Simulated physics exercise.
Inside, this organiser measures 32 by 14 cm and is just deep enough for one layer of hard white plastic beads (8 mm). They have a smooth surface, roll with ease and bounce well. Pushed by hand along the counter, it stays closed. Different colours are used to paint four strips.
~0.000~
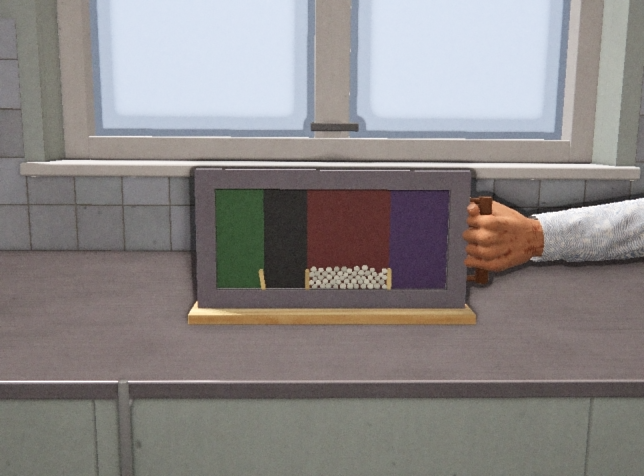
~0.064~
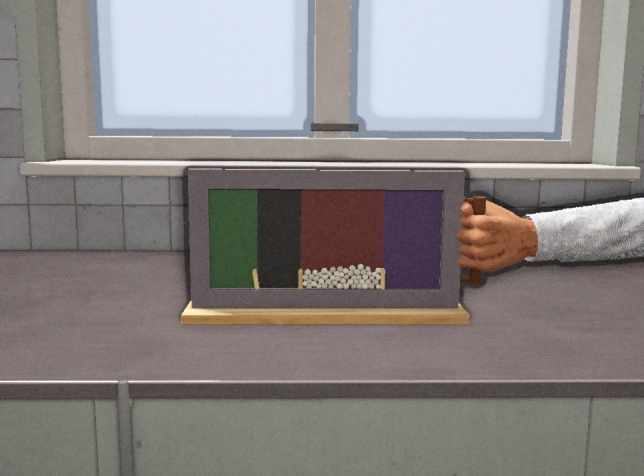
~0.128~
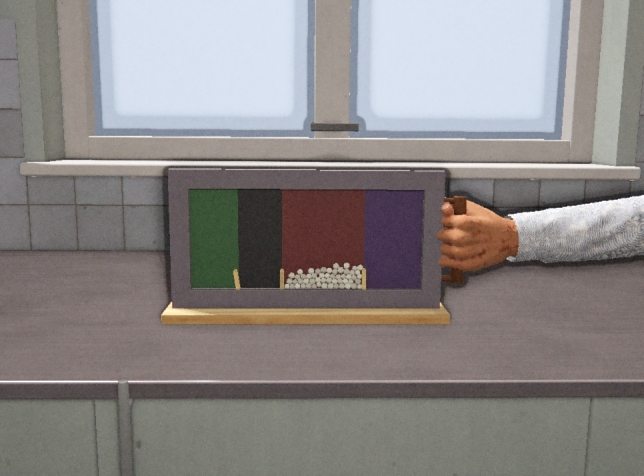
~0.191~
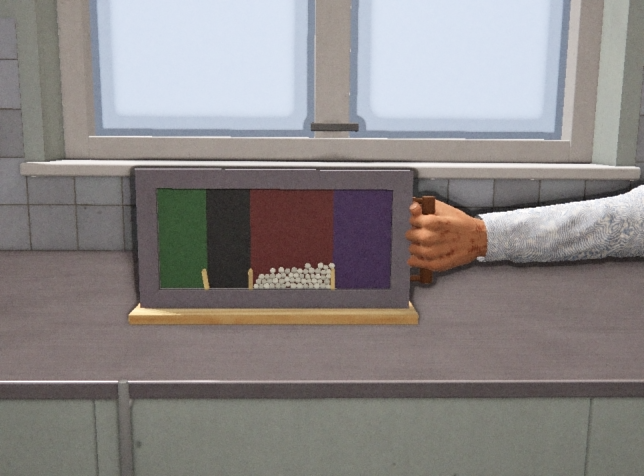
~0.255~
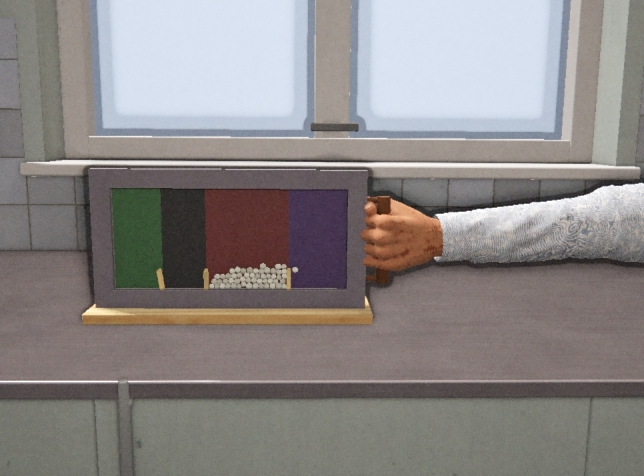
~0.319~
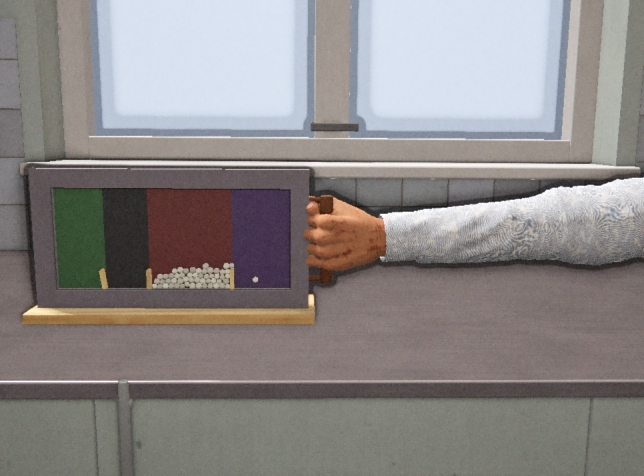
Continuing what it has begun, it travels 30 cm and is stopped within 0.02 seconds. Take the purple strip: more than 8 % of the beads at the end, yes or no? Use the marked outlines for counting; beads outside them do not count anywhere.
Reading for purple strip A: Below the bar.
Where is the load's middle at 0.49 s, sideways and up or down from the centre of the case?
Right: About 1 cm; below: About 5 cm.
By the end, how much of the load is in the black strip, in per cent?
Close to 15 per cent of the load rests there.
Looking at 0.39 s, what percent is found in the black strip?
I'd say close to 0 in a hundred.
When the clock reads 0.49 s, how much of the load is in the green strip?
It comes to close to 5 percent.
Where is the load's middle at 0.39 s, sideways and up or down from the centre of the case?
Roughly 2 centimetres to the right and 6 centimetres below.
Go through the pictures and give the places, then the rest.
In the first picture, at its start; about 50 beads; load centre (348, 278); top bead (365, 268); red (349, 204), purple (420, 205), green (240, 204), black (286, 204).
In the second picture, 1 cm to the left; load centre (343, 278); top bead (360, 267).
In the third picture, 4 cm to the left; load centre (327, 279); top bead (347, 266); wall ends (364, 270), (282, 271), (235, 272).
In the fourth picture, 8 cm to the left; load centre (297, 278); top bead (332, 266).
In the fifth picture, 14 cm to the left; load centre (253, 278); top bead (263, 266).
In the sixth picture, 22 cm to the left; load centre (197, 278); top bead (232, 266); red (189, 204), purple (261, 204), green (78, 203), black (125, 203).
By 0.39 s, it is 30 cm to the left; the beads' middle is 2 cm right of and 6 cm below the centre; red 95 %, purple 5 %.
By 0.49 s, it is 30 cm to the left; the beads' middle is 1 cm right of and 5 cm below the centre; red 85 %, purple 5 %, green 5 %, black 5 %.
By 0.64 s, it is 30 cm to the left; the beads' middle is in line with and 6 cm below the centre; red 75 %, purple 5 %, green 5 %, black 15 %.
Settled by 1.7 s, it is 30 cm to the left; red 75 %, purple 5 %, green 5 %, black 15 %.
